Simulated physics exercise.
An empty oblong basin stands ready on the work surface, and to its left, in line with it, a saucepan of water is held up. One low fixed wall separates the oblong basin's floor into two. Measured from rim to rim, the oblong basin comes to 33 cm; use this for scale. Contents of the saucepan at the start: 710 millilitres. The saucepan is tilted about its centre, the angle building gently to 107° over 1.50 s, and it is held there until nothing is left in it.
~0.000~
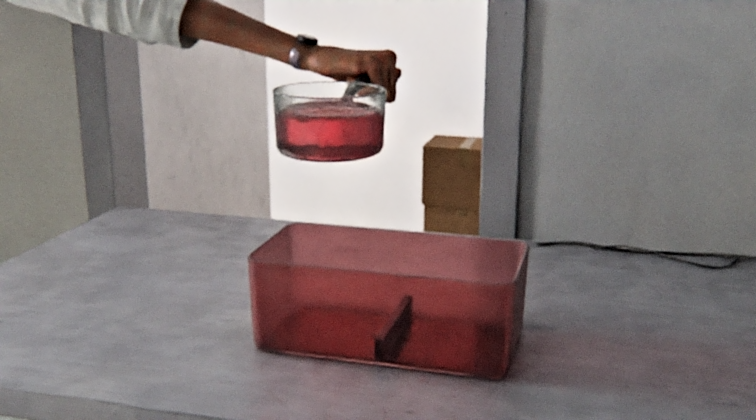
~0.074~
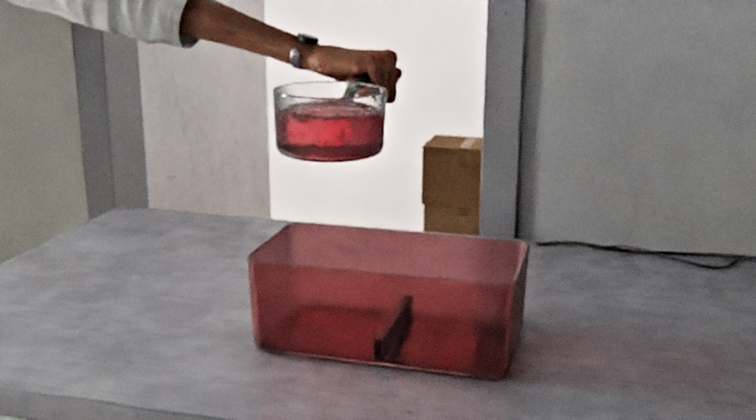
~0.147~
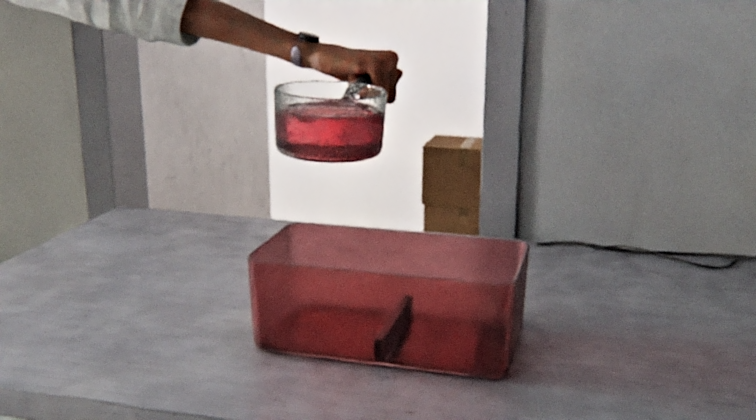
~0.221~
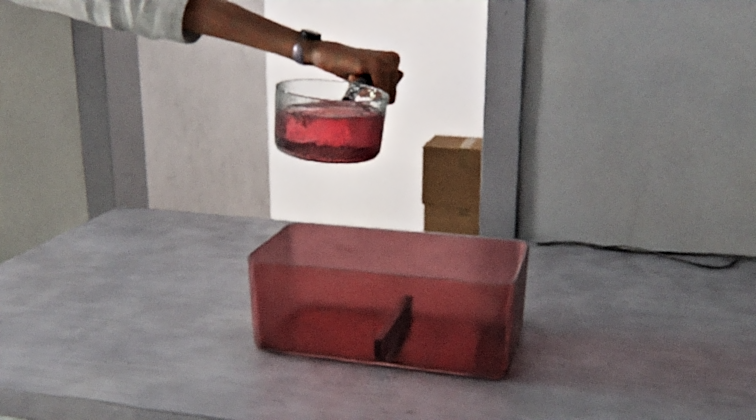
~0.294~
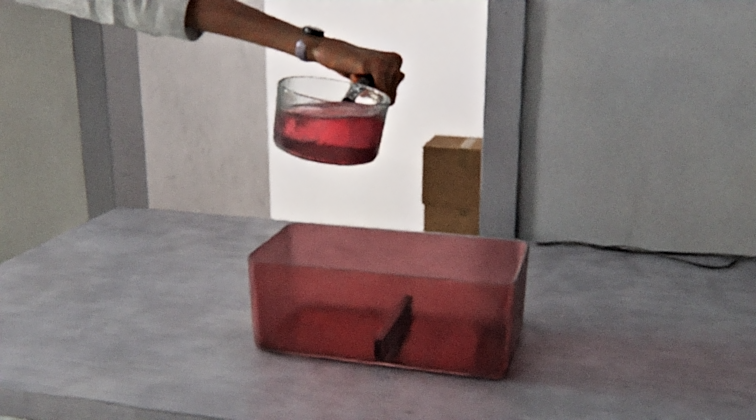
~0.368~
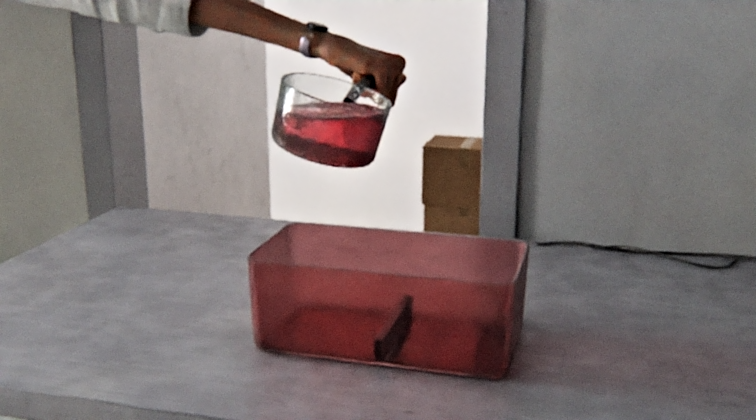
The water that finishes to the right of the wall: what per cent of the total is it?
It is about 89 per cent of the total.
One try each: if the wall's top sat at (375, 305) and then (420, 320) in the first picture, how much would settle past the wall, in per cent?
Roughly 95 per cent, then 70 per cent.
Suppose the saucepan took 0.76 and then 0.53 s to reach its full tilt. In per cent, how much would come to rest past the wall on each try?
Around 85 per cent first, around 80 per cent next.
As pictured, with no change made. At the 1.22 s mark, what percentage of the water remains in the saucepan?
Close to 12 percent of the whole amount.
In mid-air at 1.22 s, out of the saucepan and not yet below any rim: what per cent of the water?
About 12 percent.
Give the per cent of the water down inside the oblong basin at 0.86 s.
Roughly 10 percent.
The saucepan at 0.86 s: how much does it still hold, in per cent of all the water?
Around 62 percent.
By 0.86 s the tilt is 65° and 61 per cent is still to pour, 0 is left of the wall and 10 right of it.
By 1.22 s the tilt is 98° and 12 per cent is still to pour, 5 is left of the wall and 71 right of it.
By 1.59 s the tilt is 107° and 0 per cent is still to pour, 9 is left of the wall and 89 right of it.
By 2.00 s the tilt is 107° and 0 per cent is still to pour, 10 is left of the wall and 89 right of it.
At rest 10 per cent lies left of the wall, 89 right of it and 1 outside.
